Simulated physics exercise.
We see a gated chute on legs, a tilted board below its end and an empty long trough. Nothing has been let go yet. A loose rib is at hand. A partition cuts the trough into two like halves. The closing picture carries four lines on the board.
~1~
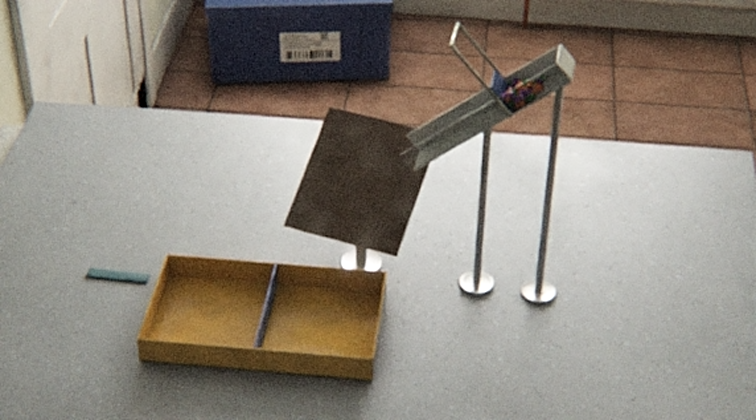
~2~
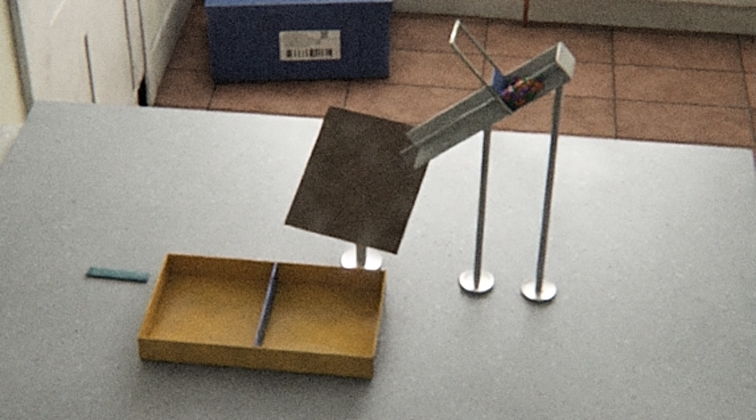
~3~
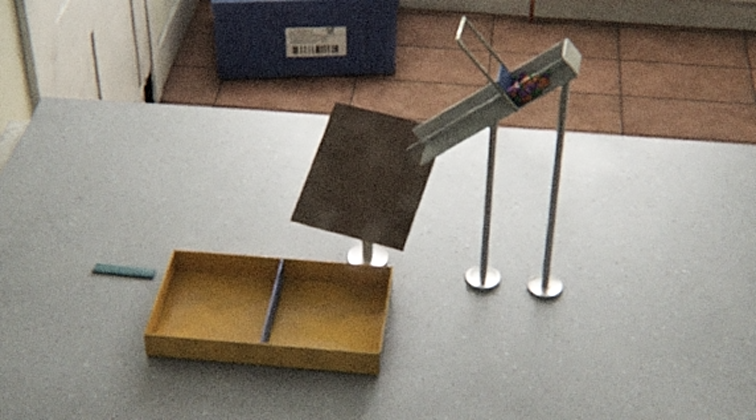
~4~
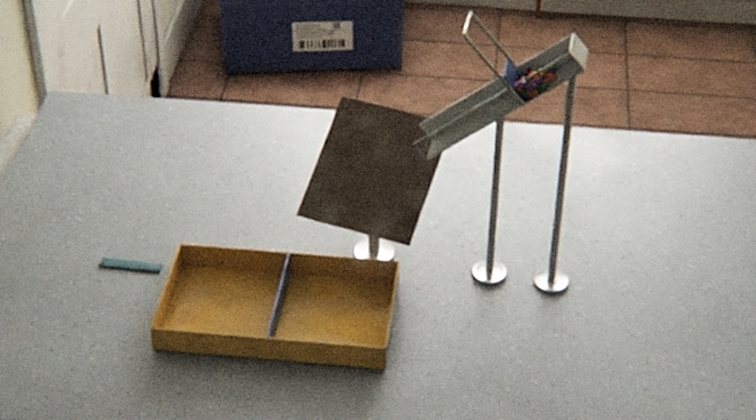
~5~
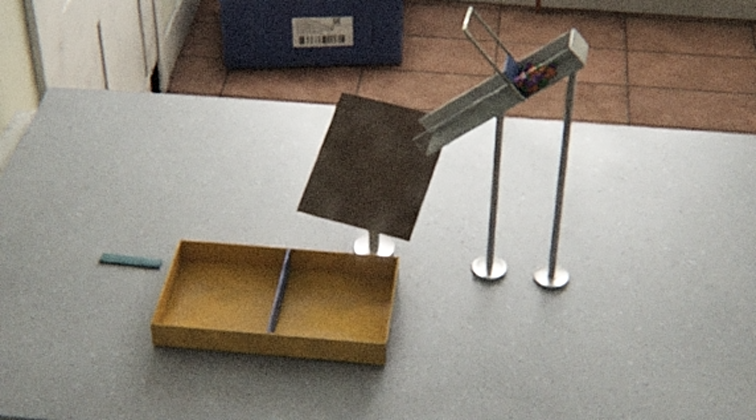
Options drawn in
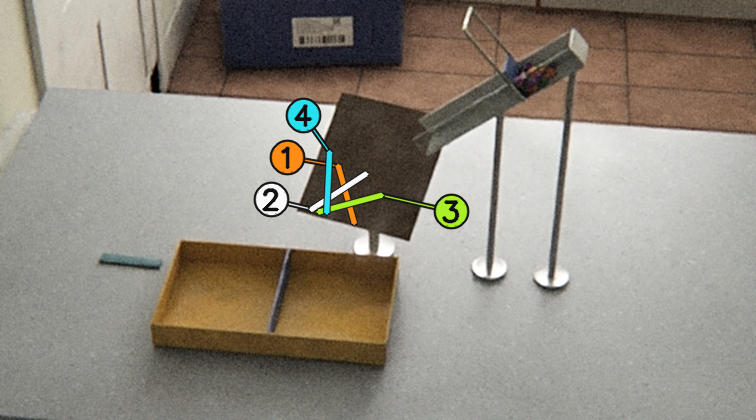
A raised chute holds colourful beads behind a shut gate, and nothing on the table moves.
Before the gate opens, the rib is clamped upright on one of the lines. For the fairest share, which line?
I would pick line 2.
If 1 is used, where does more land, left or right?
The right half.
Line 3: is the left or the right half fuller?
The left half.
On the marked copy, line 1 from (338, 166) to (354, 222); line 2 from (365, 174) to (311, 209); line 3 from (381, 195) to (319, 211); line 4 from (329, 152) to (326, 212).
With 1, of what is caught, about a tenth in the left half, almost all in the right.
With 2, of what is caught, roughly a third in the left half, roughly two thirds in the right.
With 3, of what is caught, almost all in the left half, about a tenth in the right.
With 4, of what is caught, about a tenth in the left half, almost all in the right.
